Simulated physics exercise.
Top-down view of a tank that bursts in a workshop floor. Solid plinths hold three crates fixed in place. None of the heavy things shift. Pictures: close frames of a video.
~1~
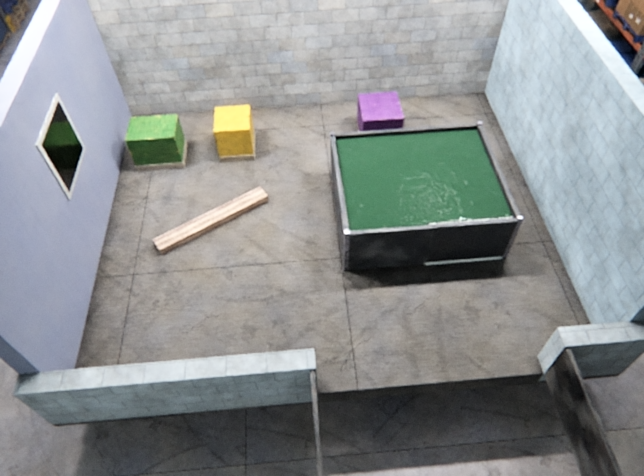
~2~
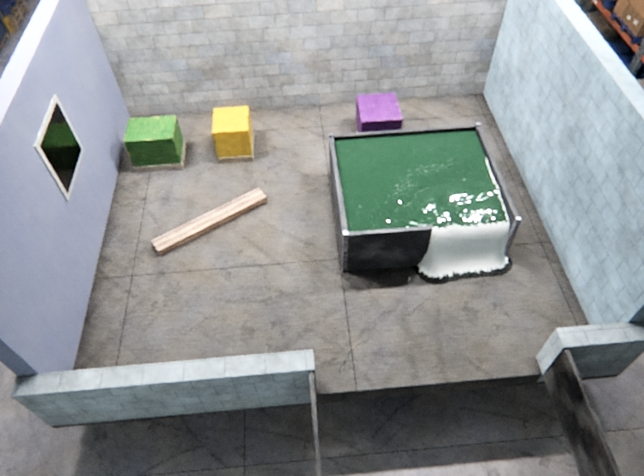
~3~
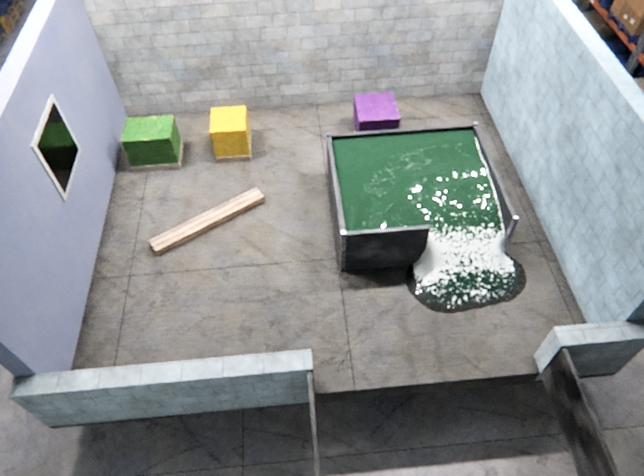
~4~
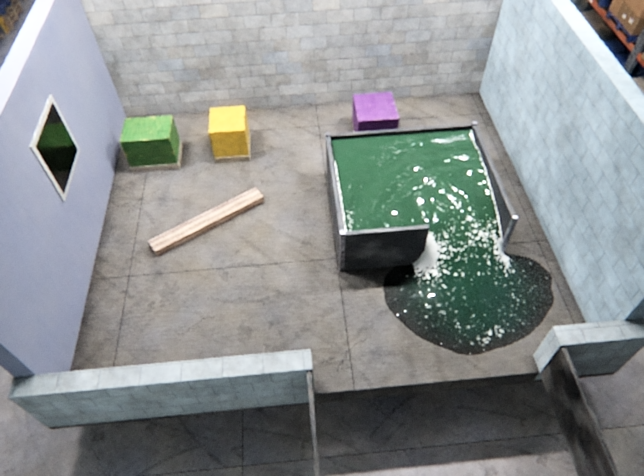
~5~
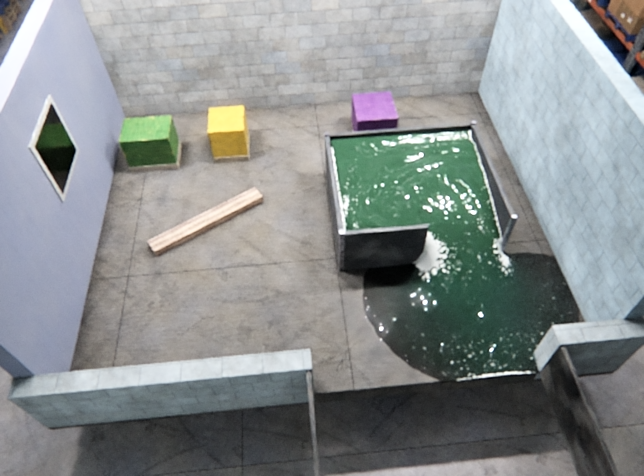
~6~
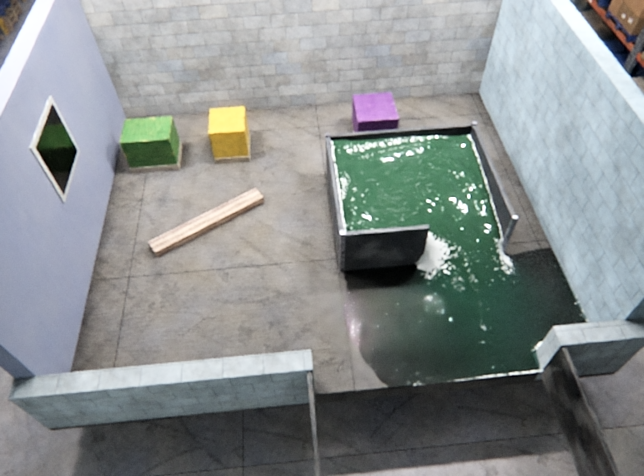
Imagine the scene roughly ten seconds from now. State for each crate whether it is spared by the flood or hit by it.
Outcome: The yellow crate is going to stay clear of the water; the purple crate is going to be reached by the water; the green crate is going to stay clear of the water.
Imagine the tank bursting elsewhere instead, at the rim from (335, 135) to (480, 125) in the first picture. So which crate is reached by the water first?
It's the one in purple.
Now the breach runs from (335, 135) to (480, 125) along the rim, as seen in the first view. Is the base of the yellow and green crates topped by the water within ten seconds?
The yellow one is reached; the green one is reached.
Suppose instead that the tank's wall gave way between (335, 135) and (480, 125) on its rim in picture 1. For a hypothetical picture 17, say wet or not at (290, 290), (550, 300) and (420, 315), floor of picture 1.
As listed: Free of water, clear, free of water.
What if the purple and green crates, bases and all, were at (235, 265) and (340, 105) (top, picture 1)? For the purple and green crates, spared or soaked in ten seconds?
As I read it, the purple crate stays clear and the green crate stays clear.
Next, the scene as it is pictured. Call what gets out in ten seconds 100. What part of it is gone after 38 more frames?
Estimated share: Close to 80 %.
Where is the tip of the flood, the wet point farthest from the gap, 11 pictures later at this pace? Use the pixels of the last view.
Approximate pixel: (243, 382).
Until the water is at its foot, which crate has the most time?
The one in green, as I see it.
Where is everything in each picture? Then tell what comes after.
The first picture shows still water in the water tank at (418, 178).
In the second picture, water pours out at (465, 248) and has run to (423, 273).
In the third picture, the front is at (433, 305), out from the gap at (463, 248).
In the fourth picture, the front is at a hidden place, out from the gap at (462, 249).
In the fifth picture, water pours out at (461, 248) and has run to a hidden place.
In the sixth picture, water pours out at (462, 248) and has run to a hidden place.
A moment on, water covers 15 % of the floor; the yellow crate not reached, the purple crate not reached, the green crate not reached.
Next, water covers 20 % of the floor; the yellow crate not reached, the purple crate not reached, the green crate not reached.
Then, water covers 25 % of the floor; the yellow crate not reached, the purple crate not reached, the green crate not reached.
Later, water covers 35 % of the floor; the yellow crate not reached, the purple crate water round its plinth, the green crate not reached.
In the end, water covers 50 % of the floor; the yellow crate stayed above the water, the purple crate was topped, the green crate stayed above the water.
